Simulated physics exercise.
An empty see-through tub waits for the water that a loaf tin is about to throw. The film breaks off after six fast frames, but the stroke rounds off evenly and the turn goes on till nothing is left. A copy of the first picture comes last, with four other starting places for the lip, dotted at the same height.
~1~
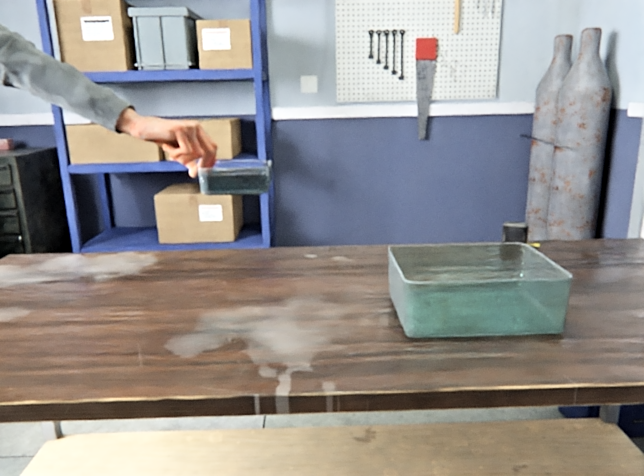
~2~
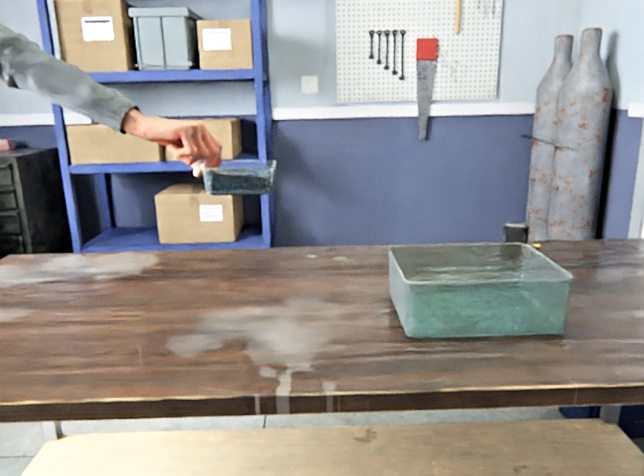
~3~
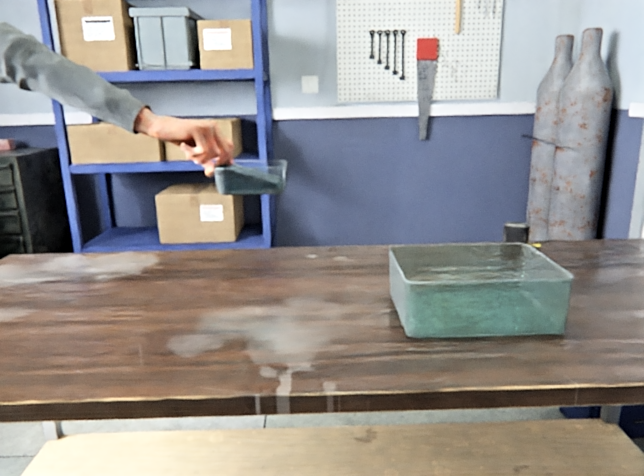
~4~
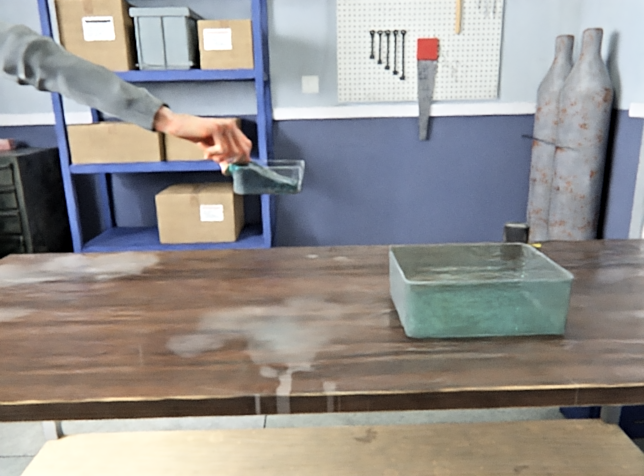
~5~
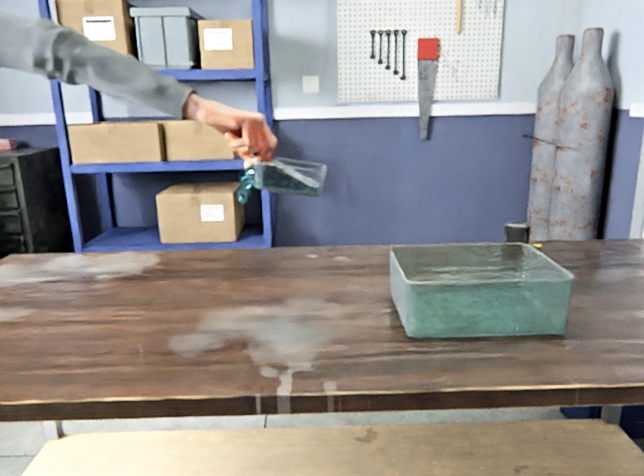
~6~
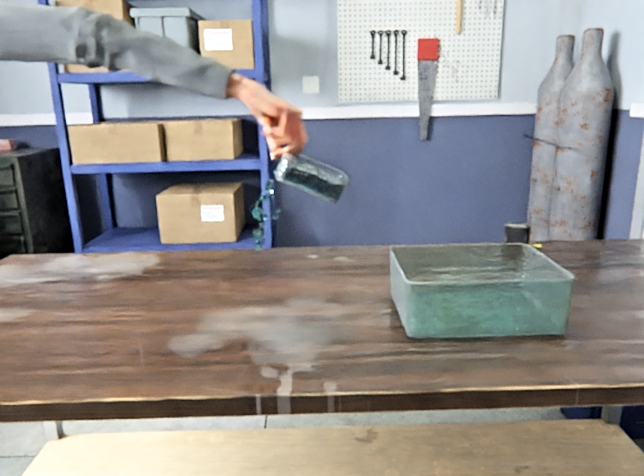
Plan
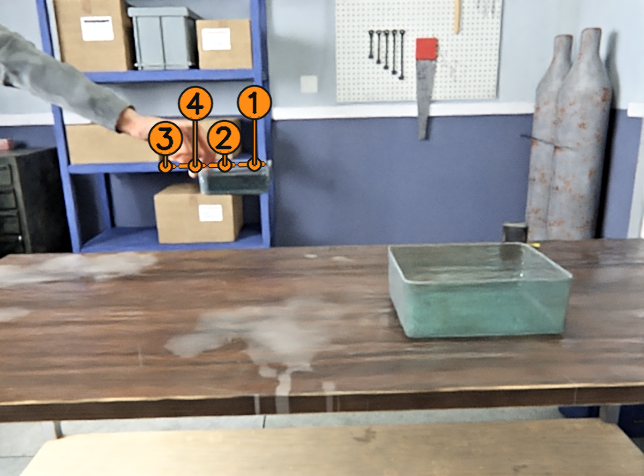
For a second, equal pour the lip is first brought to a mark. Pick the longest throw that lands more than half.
2 is the one.
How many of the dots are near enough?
Two of them.
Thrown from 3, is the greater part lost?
Yes, it does.
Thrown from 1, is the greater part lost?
No.
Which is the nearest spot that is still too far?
Here it is spot 4.
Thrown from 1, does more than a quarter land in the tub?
Yes, clearly.
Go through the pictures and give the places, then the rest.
In the first frame, upright, lip at (269, 163); tub from (404, 335) to (563, 331); nothing has left yet.
In the second frame, upright, lip at (273, 164); nothing has left yet.
In the third frame, upright, lip at (285, 163); water is over the rim, down to (222, 164).
In the fourth frame, upright, lip at (302, 163); water is over the rim, down to (230, 173).
In the fifth frame, tipped about 9°, lip at (324, 168); water is over the rim, down to (245, 201).
In the sixth frame, tipped about 25°, lip at (346, 177); water is over the rim, down to (258, 248).
In orange, 1 at (254, 164); 2 at (224, 165); 3 at (165, 166); 4 at (195, 165).
With 1, about 74 % lands in the tub, 16 % falls short and 10 % goes beside or beyond.
With 2, about 66 % lands in the tub, 26 % falls short and 7 % goes beside or beyond.
With 3, about 0 % lands in the tub, 97 % falls short and 3 % goes beside or beyond.
With 4, about 22 % lands in the tub, 73 % falls short and 4 % goes beside or beyond.
